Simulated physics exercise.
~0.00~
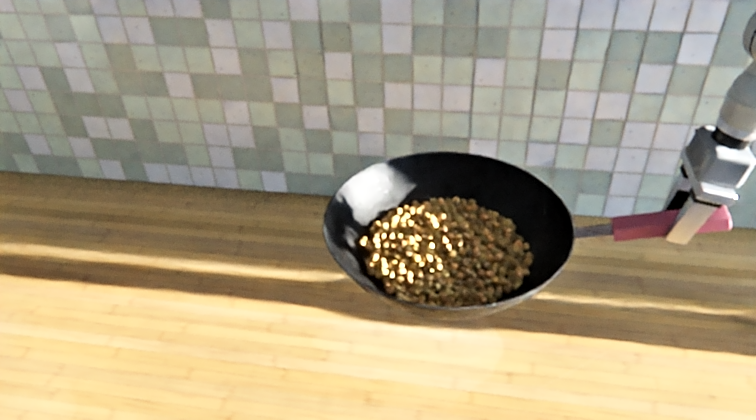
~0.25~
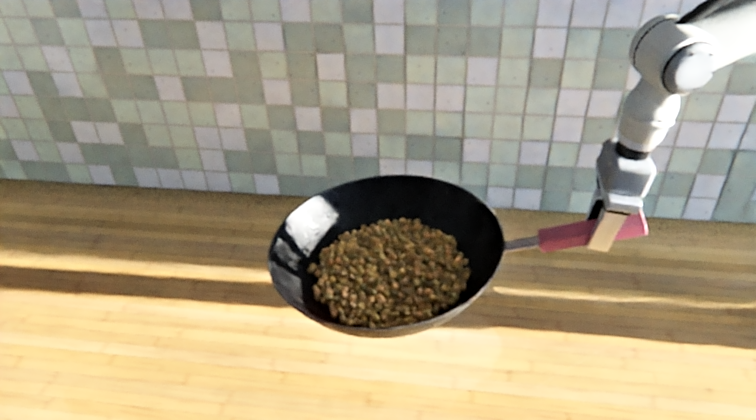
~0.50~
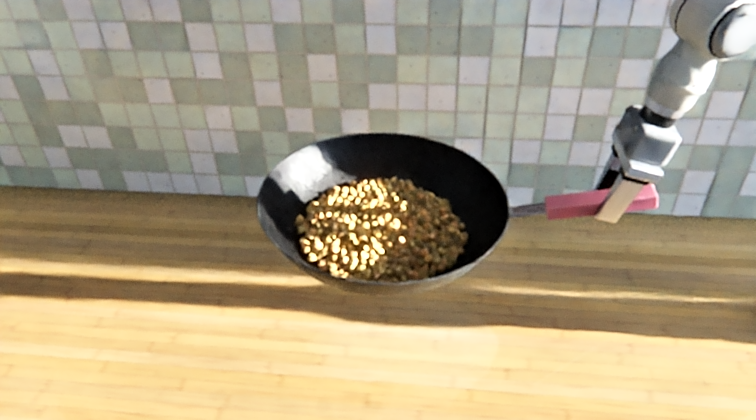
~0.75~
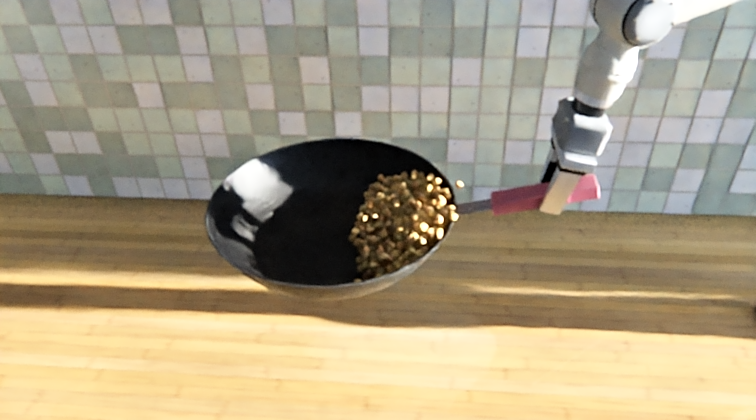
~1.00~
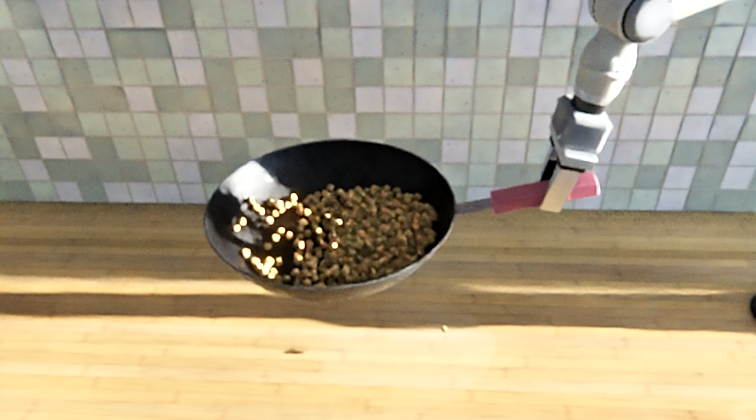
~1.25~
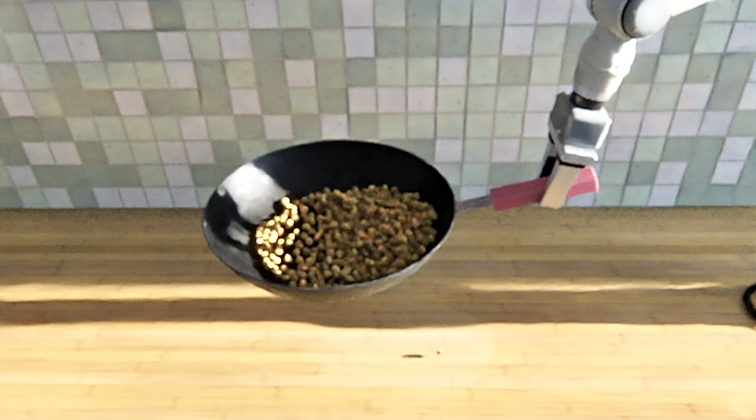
At first, a robot arm grips the red handle of a black frying pan heaped with small, golden-brown dried chickpeas, holding it above a wooden counter in front of a tiled wall. The arm moves the pan to the left, then lifts it a little. As the pan shifts left again, the chickpeas bunch up against the handle side, leaving much of the pan bare. With the pan now in place, they spill back leftward and spread across its bottom. The pan stays upright and still, with nearly all the chickpeas resting inside it.
